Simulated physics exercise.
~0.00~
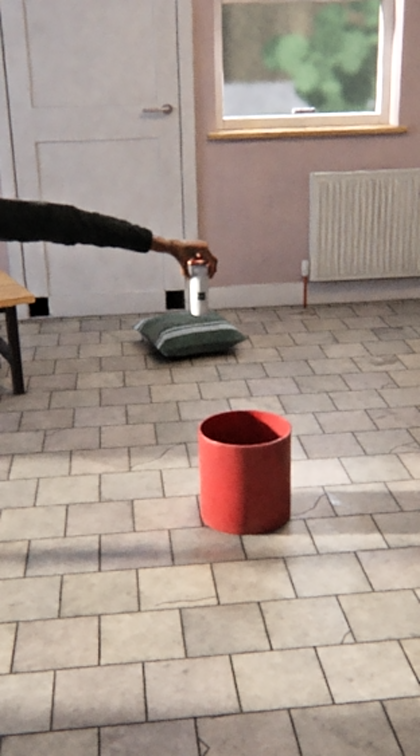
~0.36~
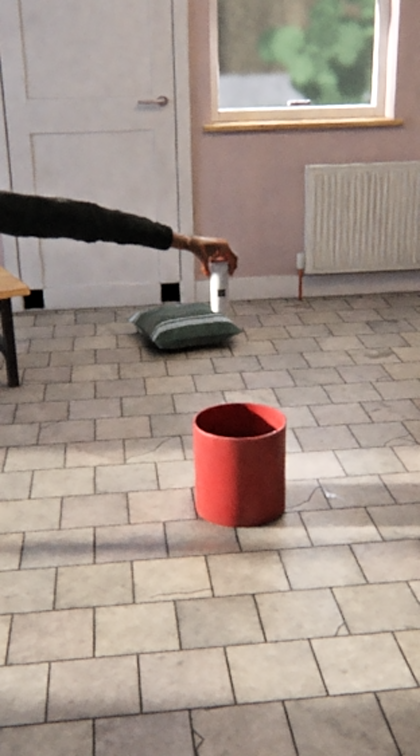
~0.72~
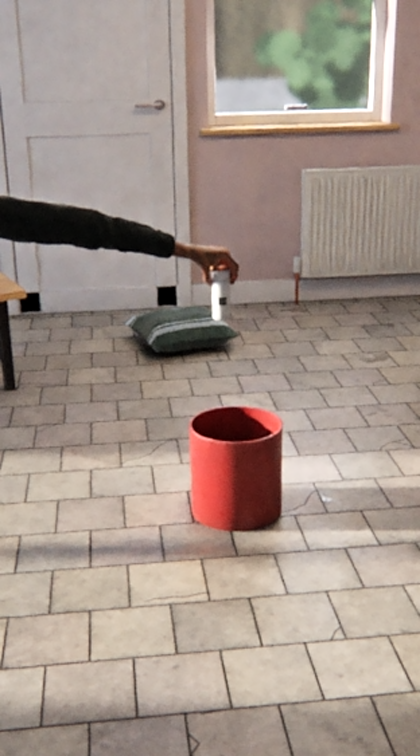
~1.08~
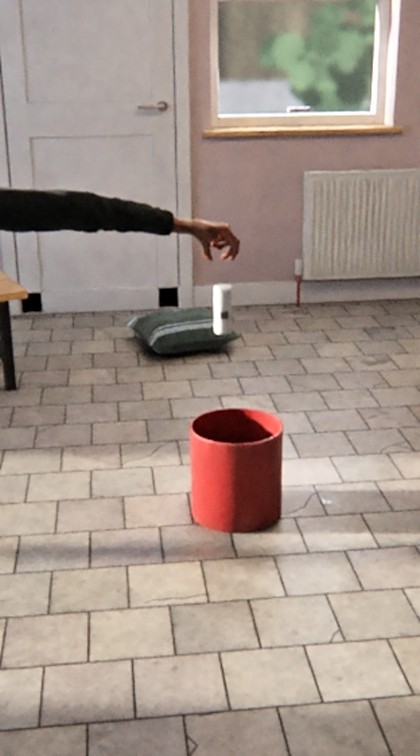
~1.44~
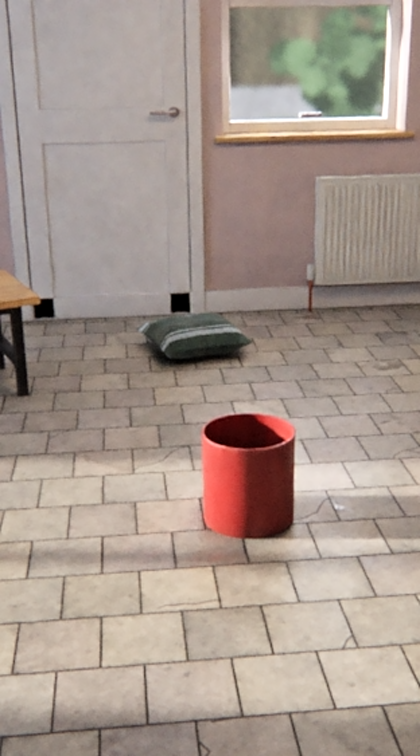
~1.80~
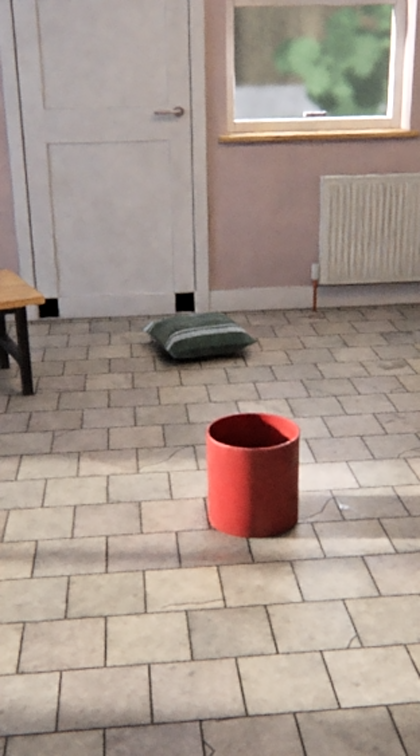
A hand held a white shaker upright in the air above a tiled floor, moved it a little to the right and let go, and the shaker dropped into the red container below, ending up inside, out of sight.
